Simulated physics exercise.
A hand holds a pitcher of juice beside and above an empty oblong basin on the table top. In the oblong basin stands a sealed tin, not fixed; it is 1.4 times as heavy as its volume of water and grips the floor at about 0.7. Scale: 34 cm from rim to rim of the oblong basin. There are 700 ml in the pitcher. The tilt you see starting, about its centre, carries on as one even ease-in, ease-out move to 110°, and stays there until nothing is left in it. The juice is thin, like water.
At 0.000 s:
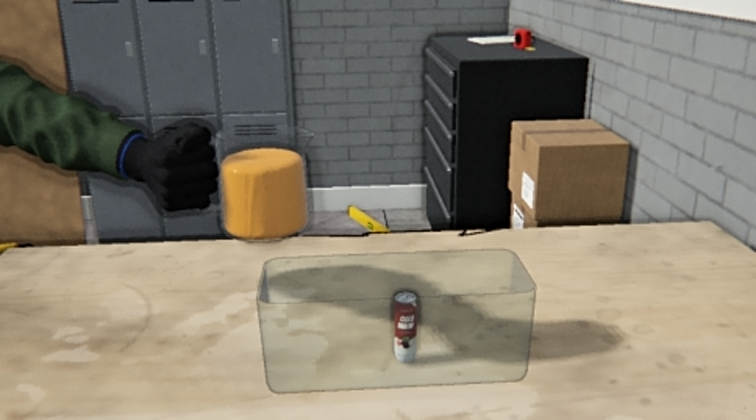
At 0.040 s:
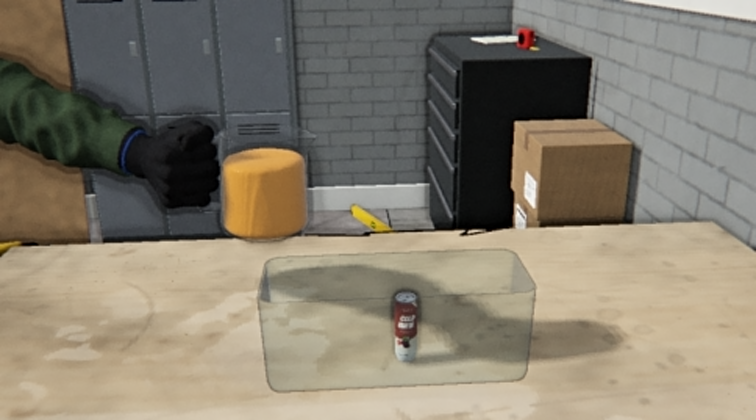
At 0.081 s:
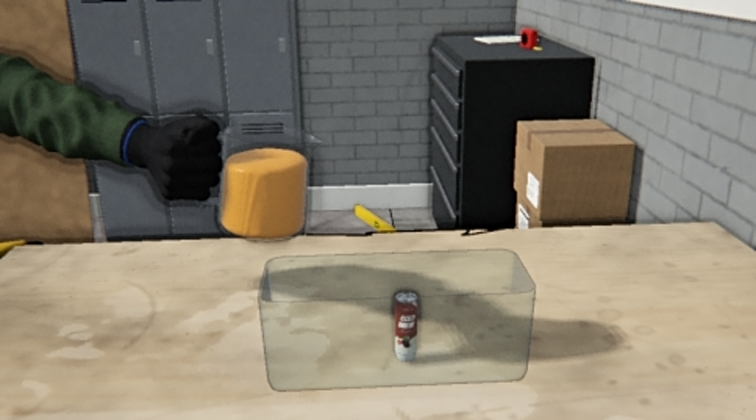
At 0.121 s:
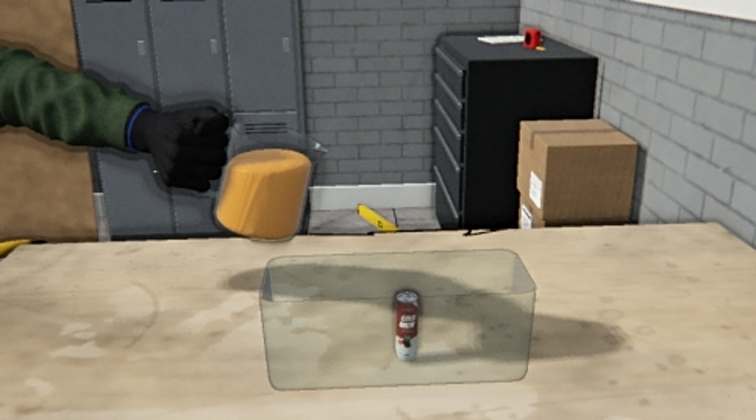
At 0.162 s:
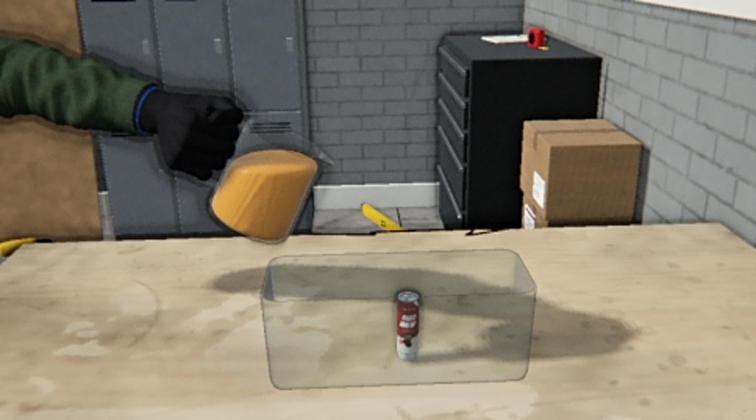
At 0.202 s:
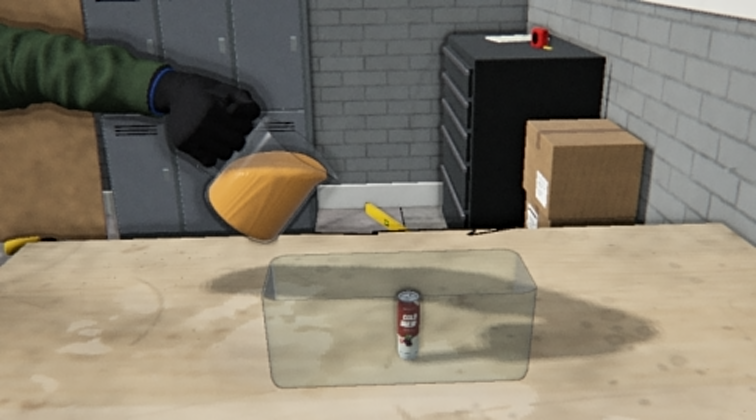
A gloved hand tilting a clear pitcher of orange juice rightward above an empty oblong basin, a red tin standing behind its glass.
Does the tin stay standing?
The tin keeps standing.
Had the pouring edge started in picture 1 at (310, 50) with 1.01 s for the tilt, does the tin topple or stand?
Then it falls.
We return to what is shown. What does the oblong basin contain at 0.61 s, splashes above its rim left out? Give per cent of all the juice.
Near 70 in a hundred.
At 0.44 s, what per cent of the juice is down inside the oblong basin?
Near 14 in a hundred.
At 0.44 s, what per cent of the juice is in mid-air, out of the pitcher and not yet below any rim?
Some 28 per cent.
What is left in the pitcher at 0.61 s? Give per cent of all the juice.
Some 16 per cent.
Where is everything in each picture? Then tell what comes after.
The first frame shows tilt 0°; pouring edge (316, 133); surface from (221, 160) to (302, 157); the oblong basin's rim runs from (261, 281) to (525, 270); the tin's top is at (406, 301).
The second frame shows tilt 2°; pouring edge (318, 135); surface from (223, 159) to (304, 157).
The third frame shows tilt 7°; pouring edge (323, 140); surface from (226, 159) to (306, 158).
The fourth frame shows tilt 16°; pouring edge (330, 150); surface from (228, 162) to (312, 161).
The fifth frame shows tilt 27°; pouring edge (336, 163); surface from (224, 173) to (319, 162).
The sixth frame shows tilt 40°; pouring edge (339, 177); surface from (216, 178) to (326, 167).
Then, 0.44 s in, the tilt is 107° and 58 per cent is still to pour; the tin stands where it began.
Then, 0.61 s in, the tilt is 110° and 16 per cent is still to pour; the tin stands where it began.
Then, 0.79 s in, the tilt is 110° and 3 per cent is still to pour; the tin stands where it began.
Then, 0.99 s in, the tilt is 110° and 0 per cent is still to pour; the tin stands where it began.
Finally, the tin stands where it began.
